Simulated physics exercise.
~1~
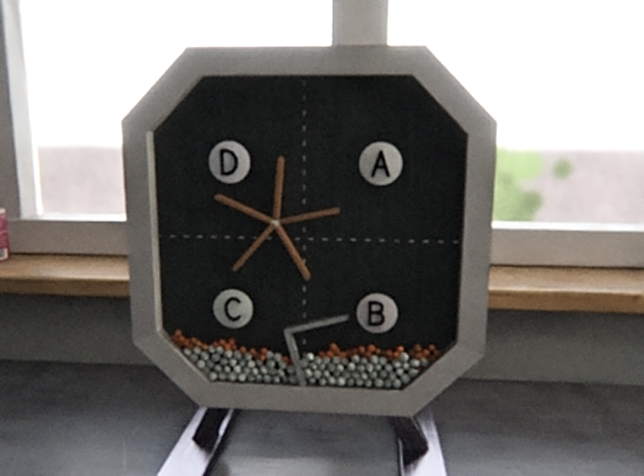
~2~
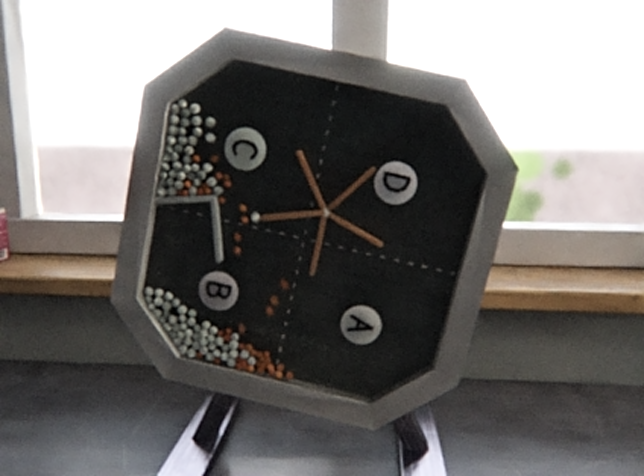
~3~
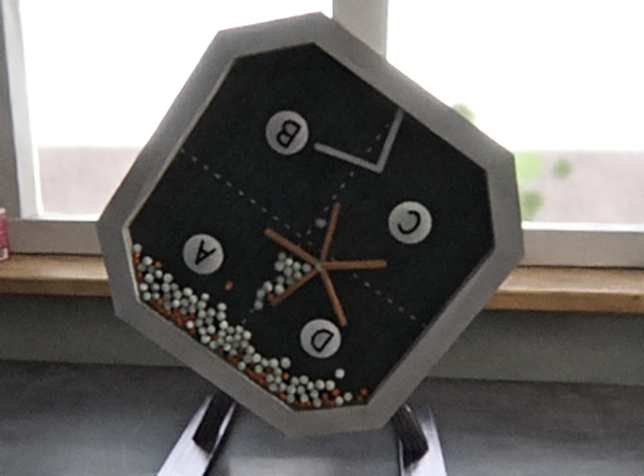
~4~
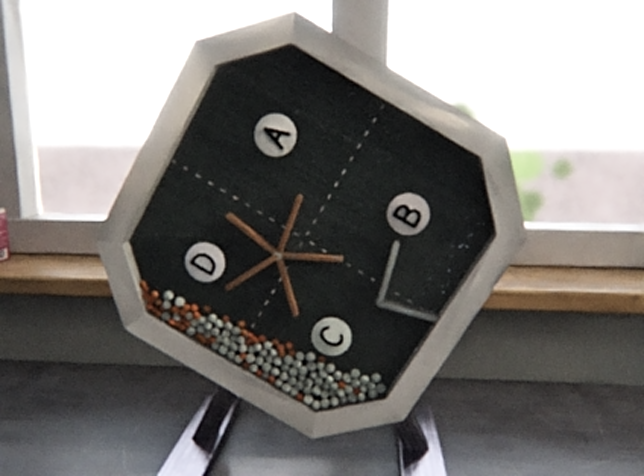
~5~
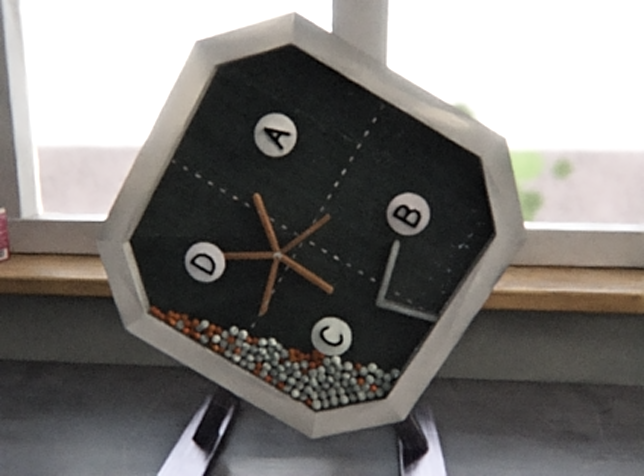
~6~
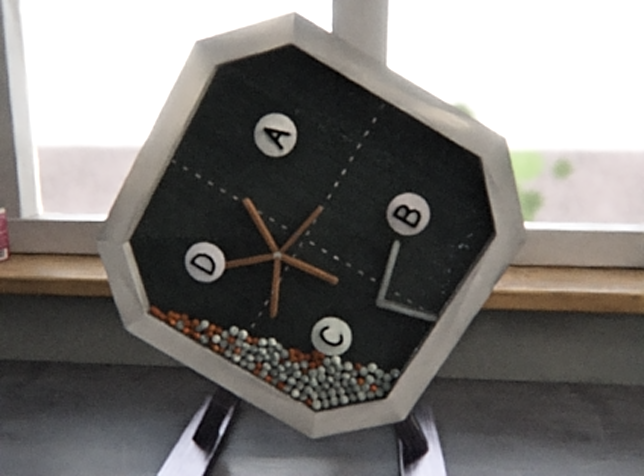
An octagonal box holding white and orange beads turned clockwise in front of a window, tumbling them past a loose star-shaped piece, then stopped tilted with the beads settled along its lower edge, mostly near C, while the star still turned slightly.
